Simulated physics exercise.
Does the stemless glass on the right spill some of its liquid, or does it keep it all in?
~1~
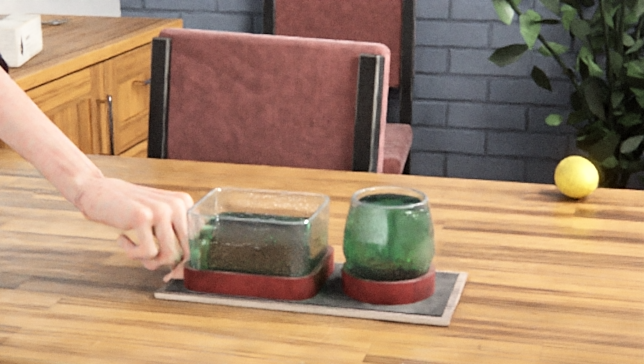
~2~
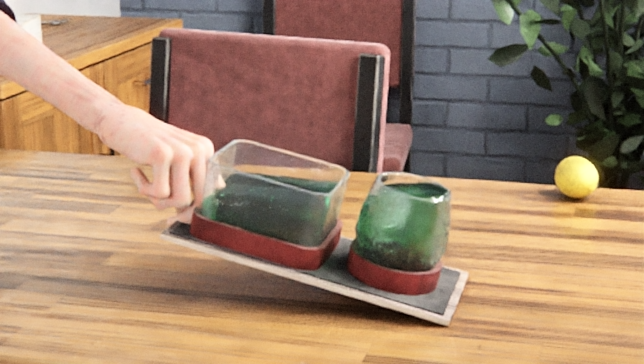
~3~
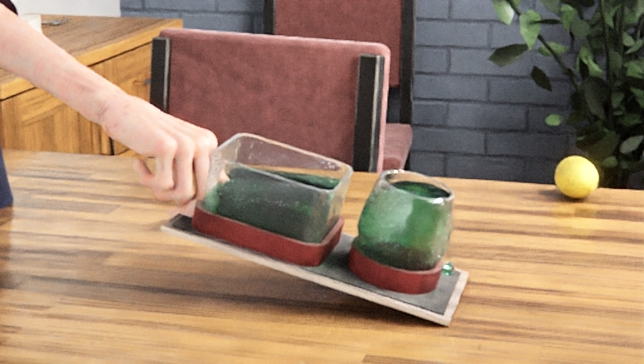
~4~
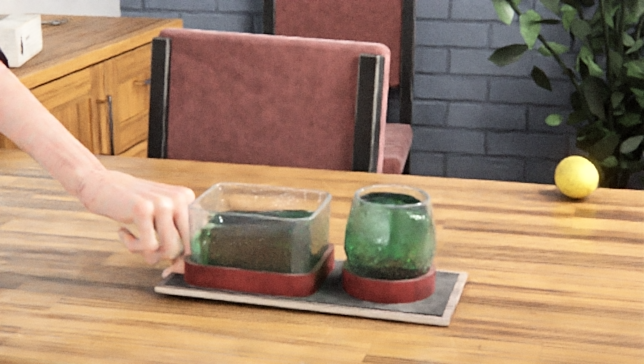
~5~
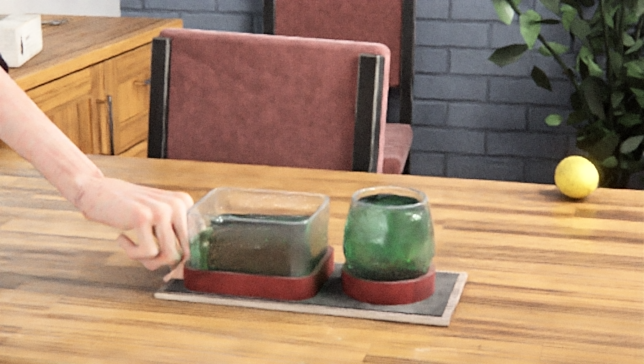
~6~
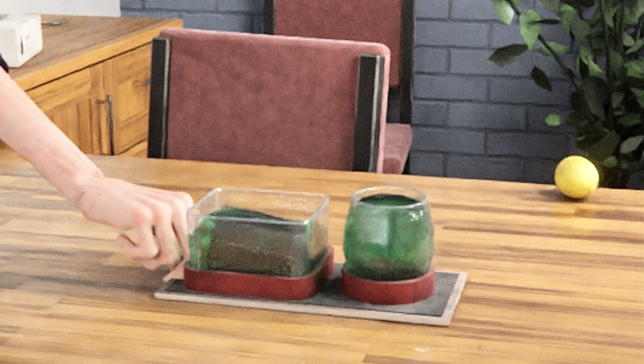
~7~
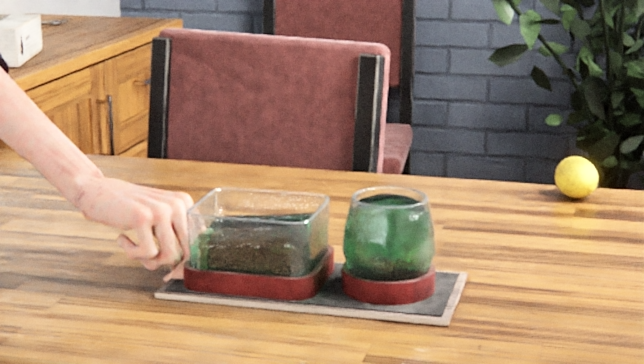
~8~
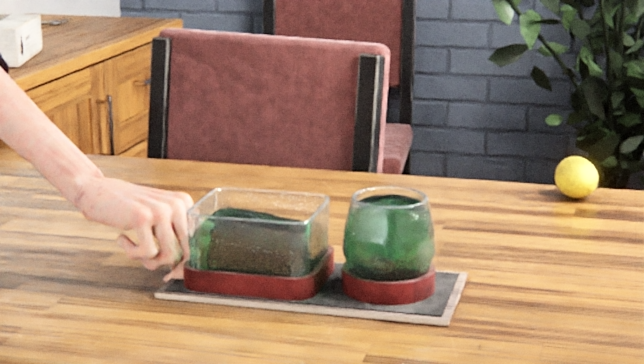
It spills a little. Some green liquid appears on the tray beside its red holder while the left end is raised.
